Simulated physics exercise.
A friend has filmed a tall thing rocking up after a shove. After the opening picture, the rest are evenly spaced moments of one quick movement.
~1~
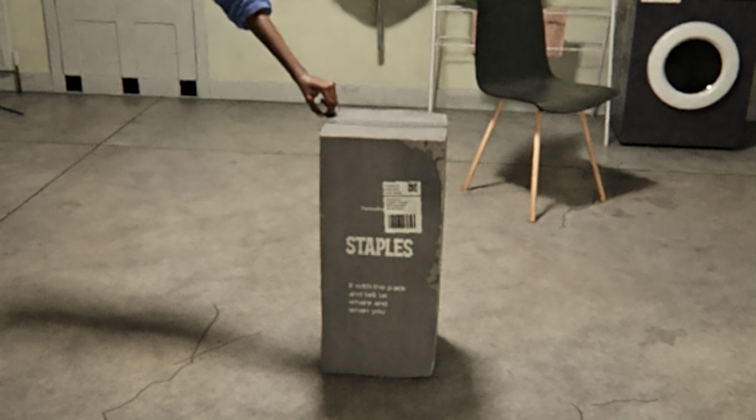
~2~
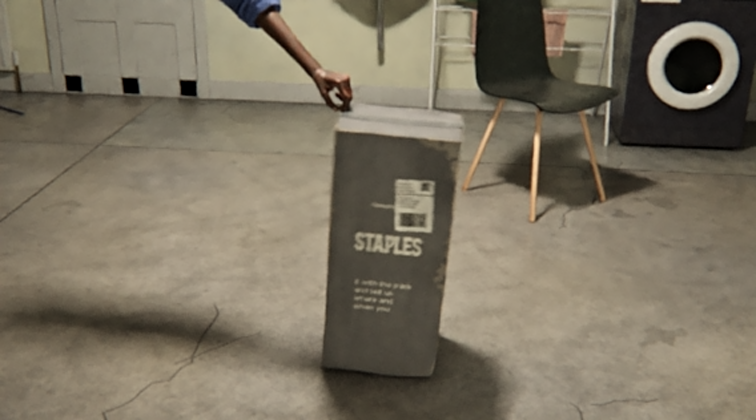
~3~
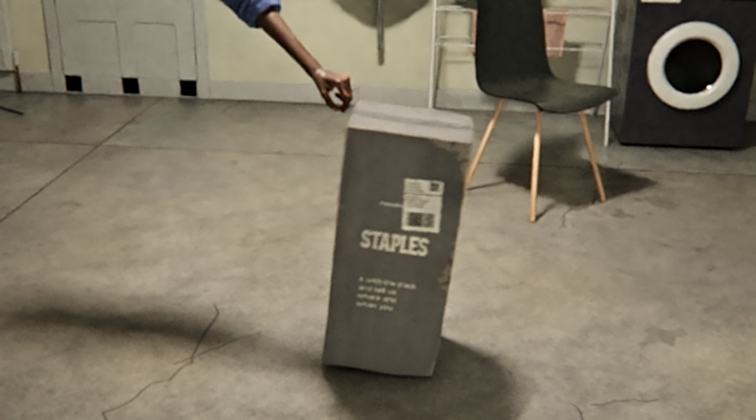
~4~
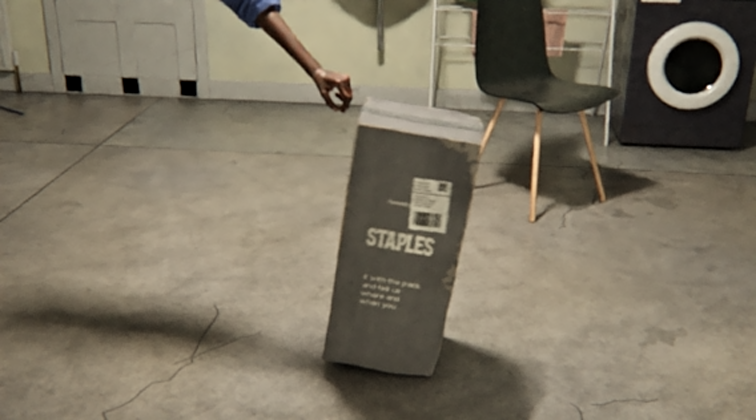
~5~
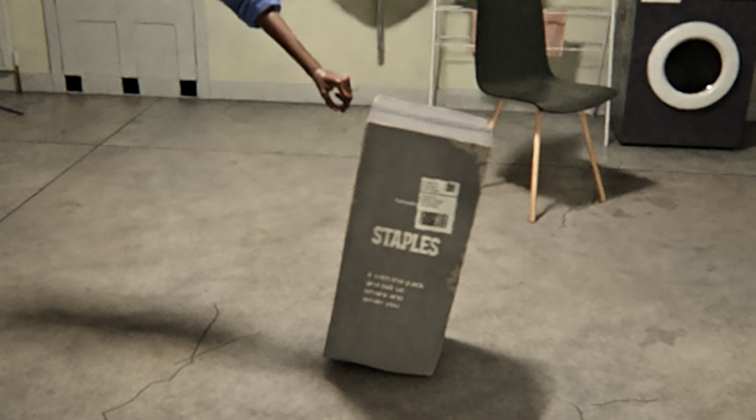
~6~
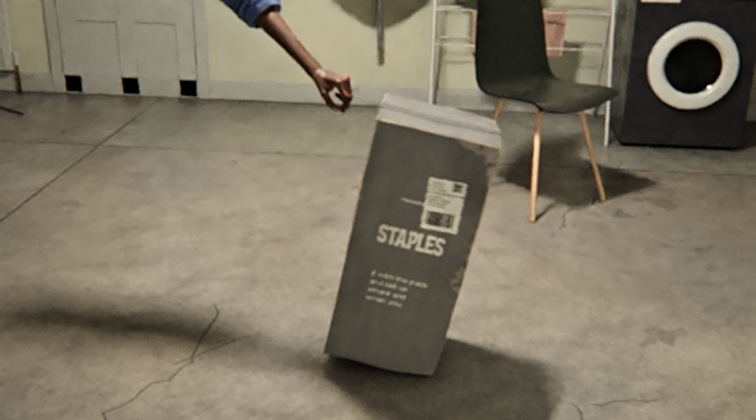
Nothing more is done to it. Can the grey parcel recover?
The grey parcel goes down on its side.
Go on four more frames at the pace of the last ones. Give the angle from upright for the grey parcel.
Then 18°.
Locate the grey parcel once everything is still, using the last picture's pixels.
Roughly at (566, 316).
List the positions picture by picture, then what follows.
The first picture shows grey parcel (384, 244) upright.
The second picture shows grey parcel (391, 241) 3° off upright.
The third picture shows grey parcel (397, 240) 6° off upright.
The fourth picture shows grey parcel (401, 239) 8° off upright.
The fifth picture shows grey parcel (406, 238) 10° off upright.
The sixth picture shows grey parcel (410, 237) 12° off upright.
Then, 0.46 s past the last view, grey parcel 45° off upright near (491, 246).
Finally, the grey parcel topples, near (566, 316).
